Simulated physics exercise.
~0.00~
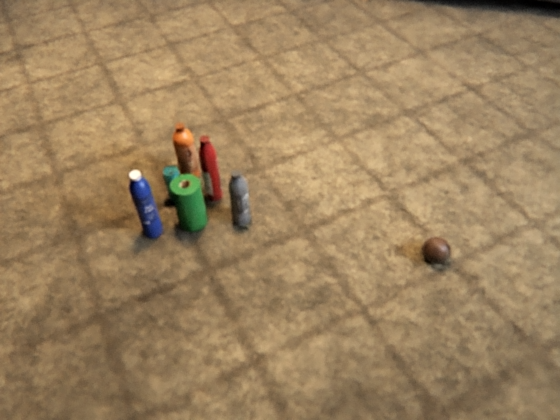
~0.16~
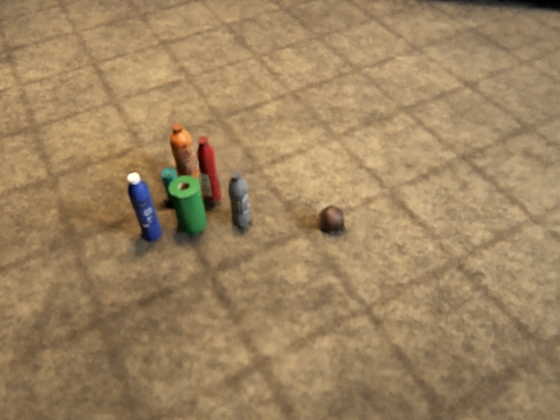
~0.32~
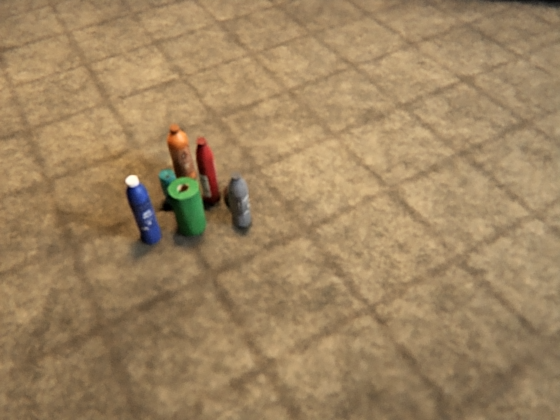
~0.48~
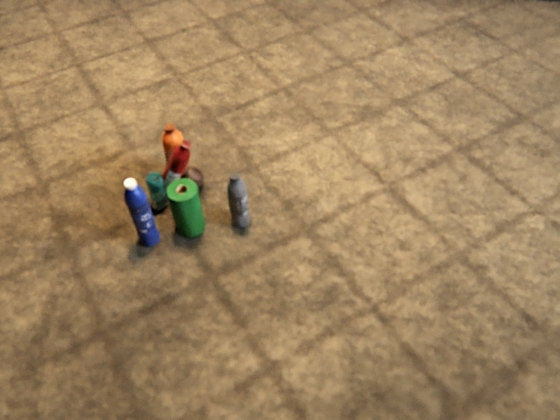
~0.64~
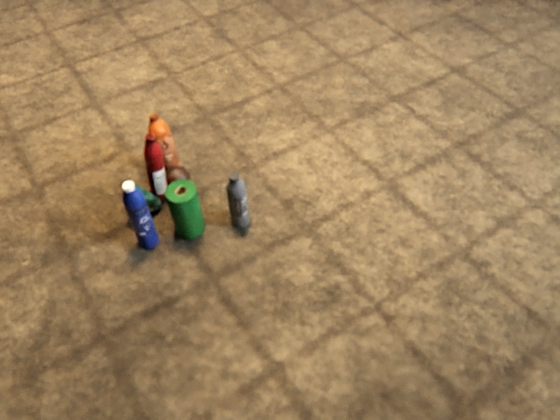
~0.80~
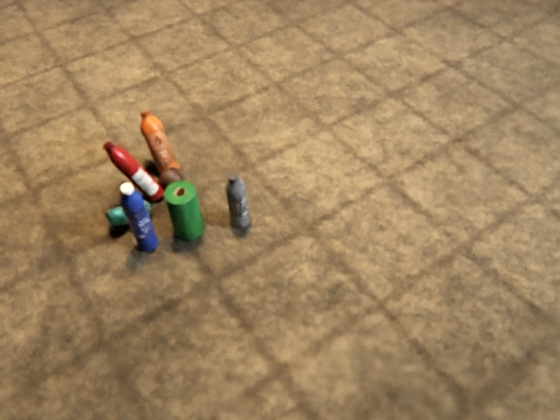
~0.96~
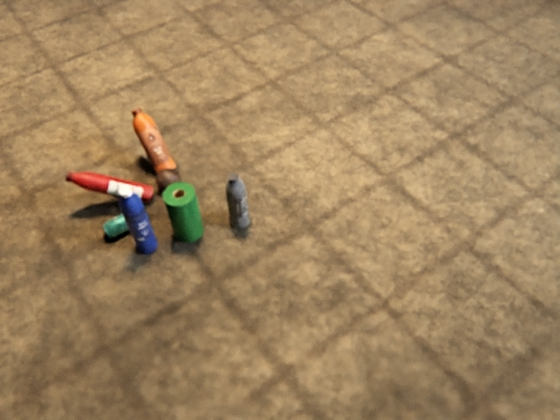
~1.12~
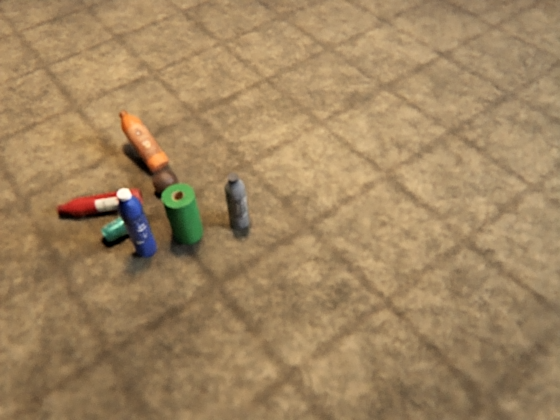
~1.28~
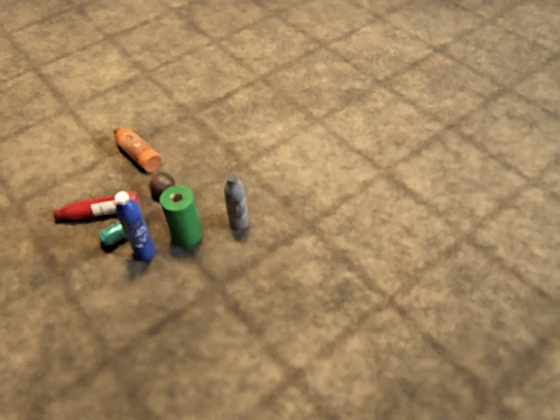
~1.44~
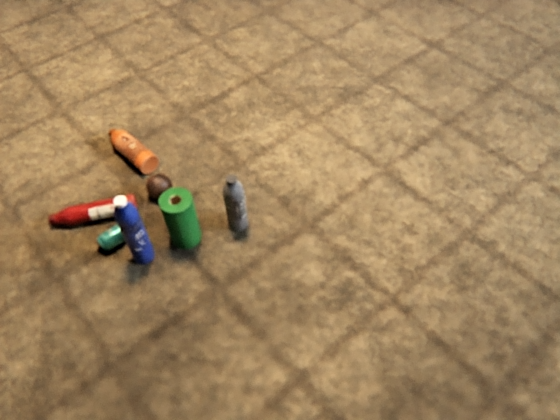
Brown ball rolling left into a cluster of bottles and containers, toppling the red bottle, turquoise can and orange bottle.
